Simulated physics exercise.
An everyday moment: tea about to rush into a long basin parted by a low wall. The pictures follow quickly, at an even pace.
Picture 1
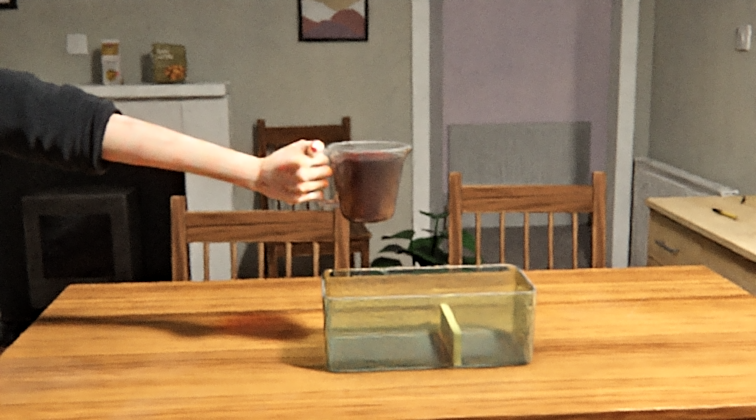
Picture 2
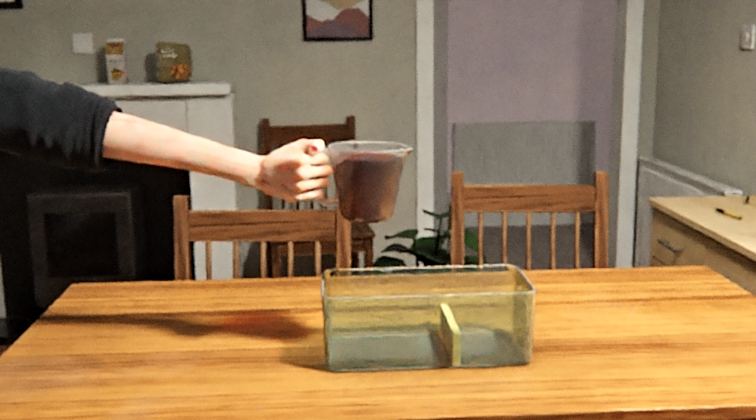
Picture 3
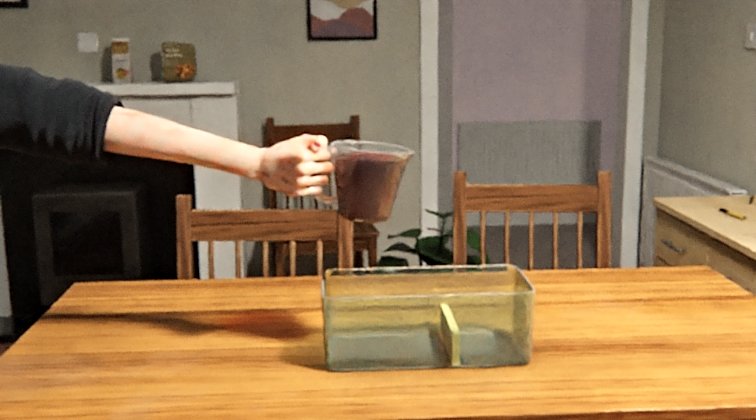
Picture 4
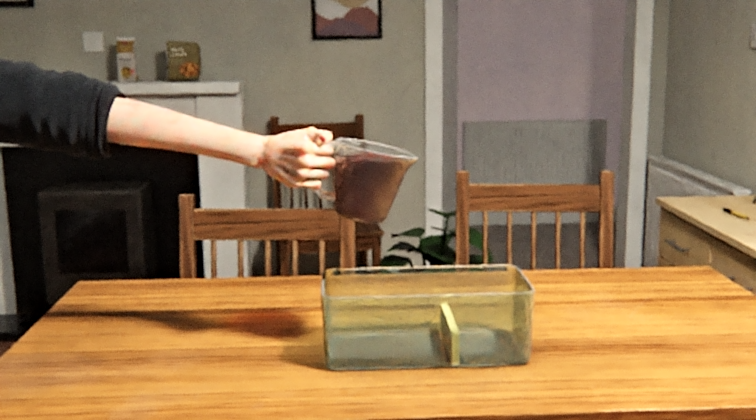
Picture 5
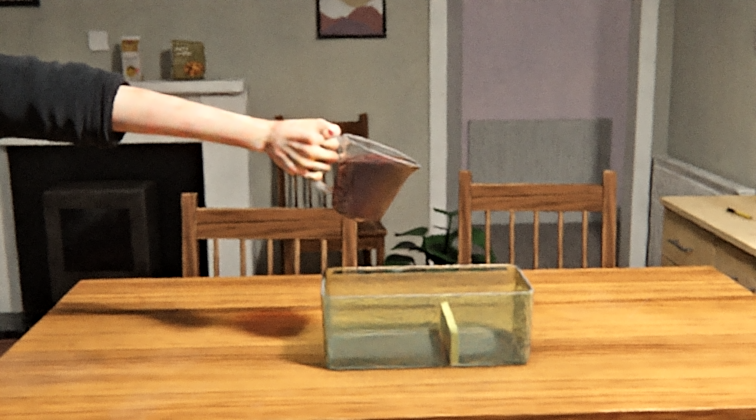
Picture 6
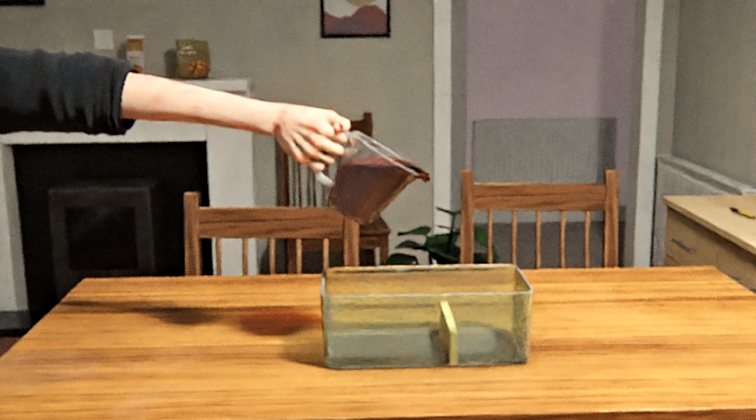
A hand tilts a clear jug of dark tea rightward above a long, divided glass basin.
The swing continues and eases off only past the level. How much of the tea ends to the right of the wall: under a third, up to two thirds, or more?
It comes to from a third to two thirds.
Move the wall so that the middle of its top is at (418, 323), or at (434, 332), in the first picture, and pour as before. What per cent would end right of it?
Roughly 90 per cent, and 70 per cent.
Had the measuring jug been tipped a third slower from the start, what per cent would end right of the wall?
Some 70 per cent.
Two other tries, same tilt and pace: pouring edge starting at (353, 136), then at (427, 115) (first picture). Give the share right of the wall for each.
First some 5, then 75 per cent.
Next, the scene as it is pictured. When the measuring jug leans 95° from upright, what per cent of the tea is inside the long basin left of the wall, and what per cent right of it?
Some 0 per cent left and 30 right.
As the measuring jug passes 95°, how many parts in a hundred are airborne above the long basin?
Roughly 30 in a hundred.
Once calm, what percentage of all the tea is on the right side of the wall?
Close to 55 per cent.
A moment on, the measuring jug is tipped on its side and 38 per cent is still to pour, 1 is left of the wall and 31 right of it.
Next, the measuring jug is tipped right over and 1 per cent is still to pour, 40 is left of the wall and 54 right of it.
Then the measuring jug is tipped right over and 0 per cent is still to pour, 43 is left of the wall and 55 right of it.
Later the measuring jug is tipped right over and 0 per cent is still to pour, 43 is left of the wall and 55 right of it.
At rest 43 per cent lies left of the wall, 55 right of it and 2 outside.
